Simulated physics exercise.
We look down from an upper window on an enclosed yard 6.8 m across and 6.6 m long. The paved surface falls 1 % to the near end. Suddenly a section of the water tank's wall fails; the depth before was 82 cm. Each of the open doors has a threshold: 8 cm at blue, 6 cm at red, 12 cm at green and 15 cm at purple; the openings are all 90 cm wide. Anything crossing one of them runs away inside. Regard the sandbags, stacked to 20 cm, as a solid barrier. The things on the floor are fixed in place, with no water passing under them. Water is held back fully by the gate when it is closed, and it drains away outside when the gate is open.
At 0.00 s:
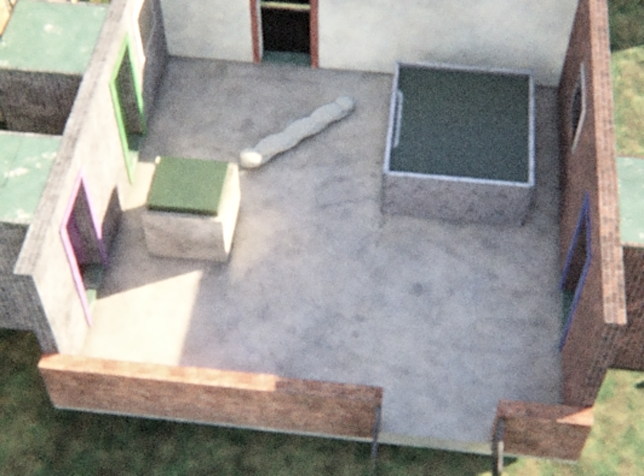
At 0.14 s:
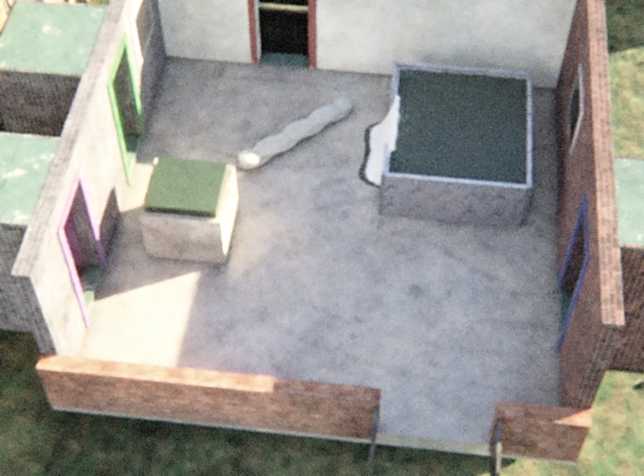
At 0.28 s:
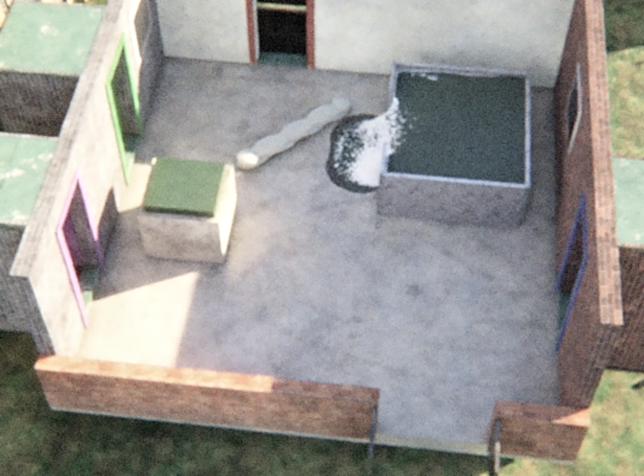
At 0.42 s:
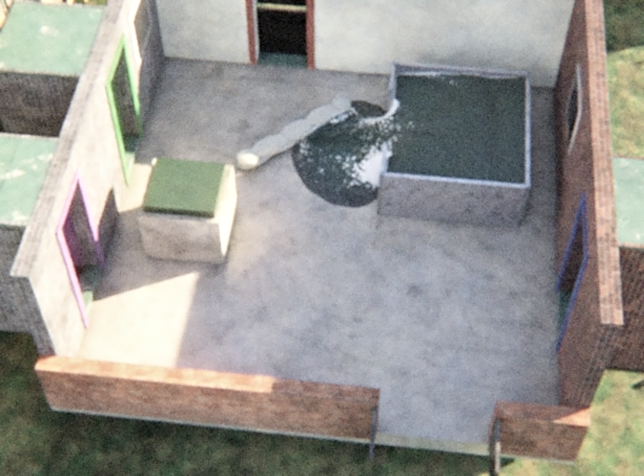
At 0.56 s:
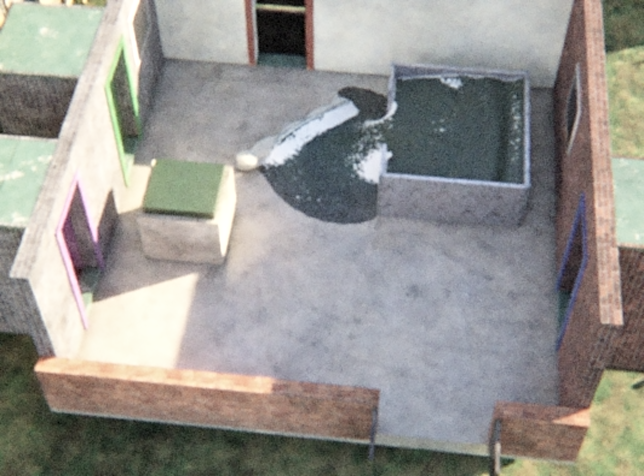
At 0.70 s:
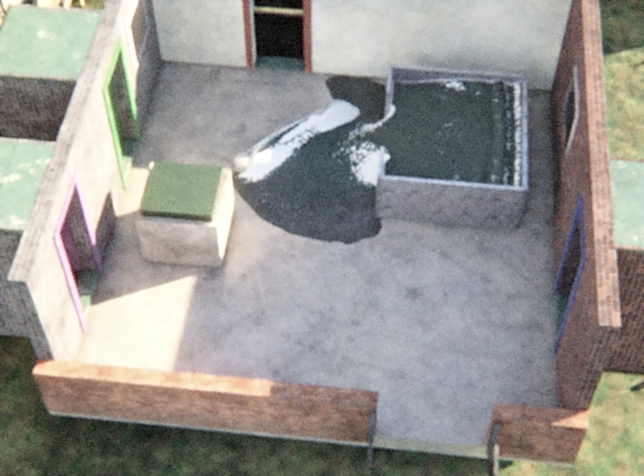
In a walled yard, dark water pours from the tank's left side and spreads over sandbags.
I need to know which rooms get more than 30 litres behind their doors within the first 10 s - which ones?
Here is each one: The blue door does not get more than 30 litres; the red door gets more than 30 litres; the green door gets more than 30 litres; the purple door does not get more than 30 litres.
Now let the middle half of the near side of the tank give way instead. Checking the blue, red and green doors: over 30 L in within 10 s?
Blue door surpasses it, red door doesn't reach it, green door doesn't reach it.
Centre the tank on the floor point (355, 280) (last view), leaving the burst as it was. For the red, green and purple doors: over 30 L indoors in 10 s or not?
So the red door keeps within it, the green door keeps within it and the purple door tops the limit.
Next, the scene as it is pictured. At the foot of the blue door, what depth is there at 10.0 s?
About 11.0 centimetres.
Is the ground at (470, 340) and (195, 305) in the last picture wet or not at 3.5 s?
I'd say spared, then drenched.
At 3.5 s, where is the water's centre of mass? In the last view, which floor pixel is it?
Roughly (337, 185).
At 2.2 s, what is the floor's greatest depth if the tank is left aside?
Peak depth: Approx. 40 cm.
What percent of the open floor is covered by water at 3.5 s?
Roughly 65 % of the floor is wet.
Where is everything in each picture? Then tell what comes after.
In the first frame, still water, 82 cm deep, in the water tank at (461, 124).
In the second frame, water pours out at (390, 144) and has run 0.7 m, to (377, 126); typically 10 cm deep outside, 82 cm at the water tank's back.
In the third frame, water pours out at (388, 144) and has run 1.0 m, to (332, 172); typically 13 cm deep outside, 82 cm at the water tank's back.
In the fourth frame, water pours out at (388, 145) and has run 1.5 m, to (297, 155); typically 12 cm deep outside, 81 cm at the water tank's back.
In the fifth frame, water pours out at (387, 145) and has run 2.0 m, to (264, 168); typically 9 cm deep outside, 76 cm at the water tank's back.
In the sixth frame, water pours out at (385, 147) and has run 2.5 m, to (234, 179); typically 7 cm deep outside, 69 cm at the water tank's back.
After 1.4 s water covers 30 % of the floor and is deepest (47 cm) near (328, 131); blue door not reached, red door 1 cm at the sill, 0 L in, green door not reached, purple door not reached.
After 2.2 s water covers 50 % of the floor and is deepest (40 cm) near (224, 208); blue door not reached, red door 10 cm at the sill, 7 L in, green door 32 cm at the sill, 66 L in, purple door 2 cm at the sill, 0 L in.
After 3.5 s water covers 65 % of the floor and is deepest (32 cm) near (328, 131); blue door not reached, red door 6 cm at the sill, 15 L in, green door 22 cm at the sill, 203 L in, purple door 3 cm at the sill, 0 L in.
After 6.0 s water covers 80 % of the floor and is deepest (21 cm) near (328, 131); blue door 5 cm at the sill, 0 L in, red door 10 cm at the sill, 29 L in, green door 11 cm at the sill, 269 L in, purple door 11 cm at the sill, 0 L in.
After 10.0 s water covers 95 % of the floor and is deepest (15 cm) near (553, 437); blue door 11 cm at the sill, 1 L in, red door 9 cm at the sill, 63 L in, green door 9 cm at the sill, 276 L in, purple door 13 cm at the sill, 0 L in.
